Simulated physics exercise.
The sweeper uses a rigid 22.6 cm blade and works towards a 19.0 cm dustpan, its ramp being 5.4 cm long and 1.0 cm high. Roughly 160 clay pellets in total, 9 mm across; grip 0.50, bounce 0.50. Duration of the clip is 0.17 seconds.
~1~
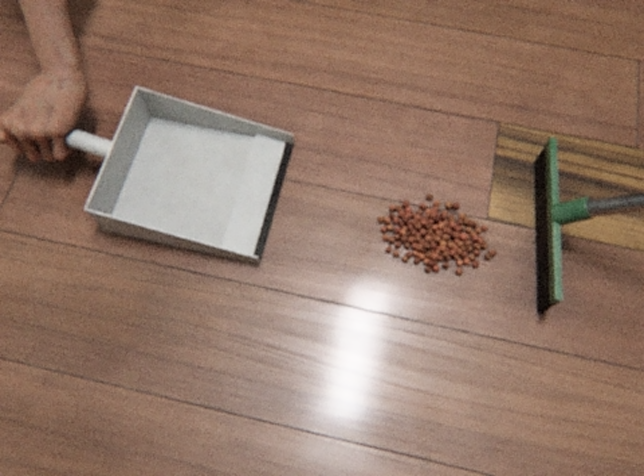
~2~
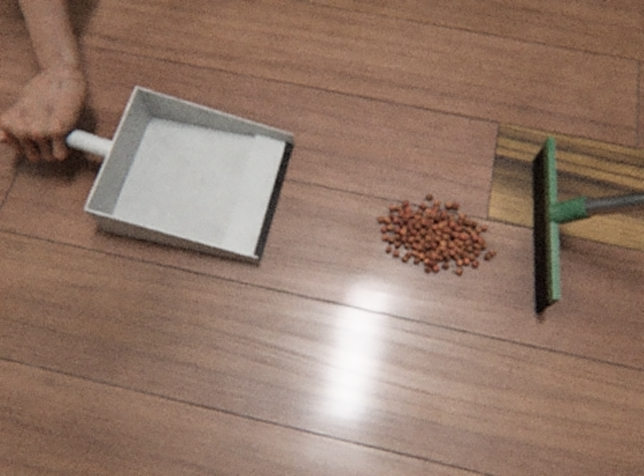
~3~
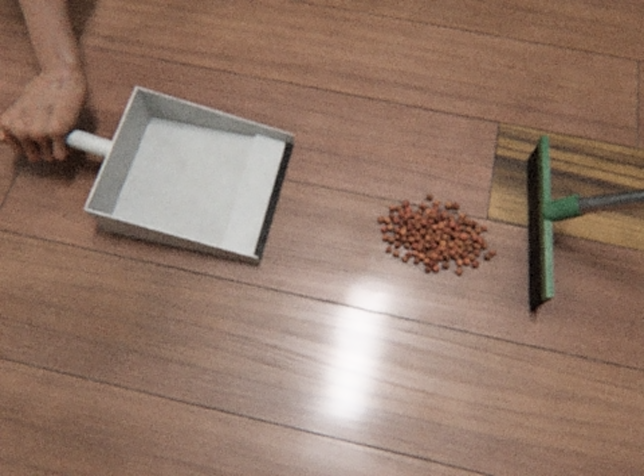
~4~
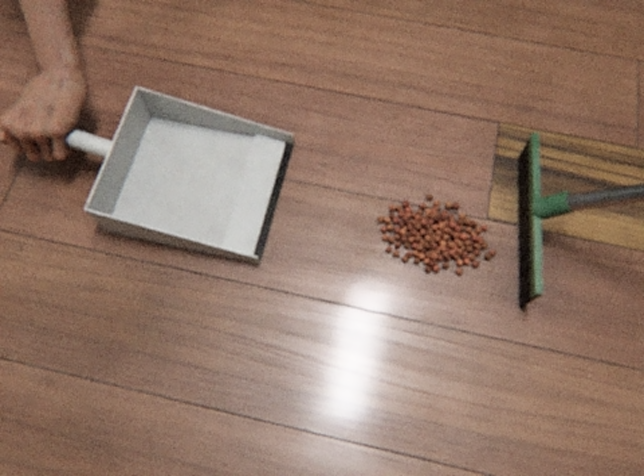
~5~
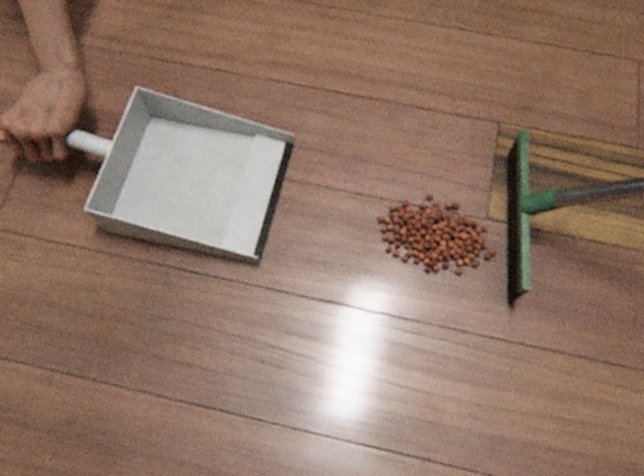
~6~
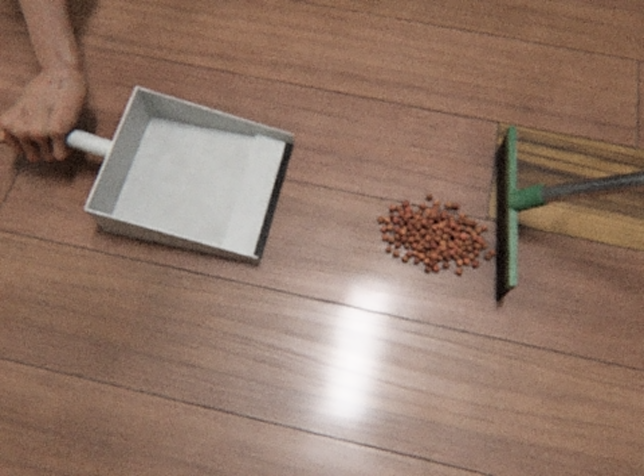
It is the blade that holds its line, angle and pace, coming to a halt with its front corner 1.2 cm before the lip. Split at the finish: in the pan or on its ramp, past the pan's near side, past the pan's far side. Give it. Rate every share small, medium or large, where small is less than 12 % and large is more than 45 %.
Ratings - pan: Medium; near side: Small; far side: Small.
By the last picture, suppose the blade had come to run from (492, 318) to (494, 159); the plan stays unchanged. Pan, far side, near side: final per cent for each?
That ends as pan 25, far 5, and near 40.
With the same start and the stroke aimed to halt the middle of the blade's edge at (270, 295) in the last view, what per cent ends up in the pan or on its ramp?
Some 25 per cent.
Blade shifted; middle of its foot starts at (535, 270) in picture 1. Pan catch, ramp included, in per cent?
I'd put it at around 45 per cent.
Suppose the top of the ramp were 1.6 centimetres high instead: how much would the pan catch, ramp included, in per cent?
That change would give about 25 per cent.
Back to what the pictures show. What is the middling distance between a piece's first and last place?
Roughly 22 centimetres.
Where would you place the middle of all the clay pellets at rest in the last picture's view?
Look around (282, 198) in the last picture.
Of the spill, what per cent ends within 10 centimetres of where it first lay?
About 10 %.
Then, 0.30 s after the last picture, middle of the blade 17 cm from the lip; 0 % over the lip, far side 0 %, near side 0 %.
Then, 0.50 s after the last picture, middle of the blade 8 cm from the lip; 0 % over the lip, far side 0 %, near side 0 %.
Then, 0.82 s after the last picture, middle of the blade 2 cm from the lip; 30 % over the lip, far side 5 %, near side 0 %.
In the end, pan 30 %, near side 0 %, far side 5 %, in front of the lip or behind the blade 65 %.
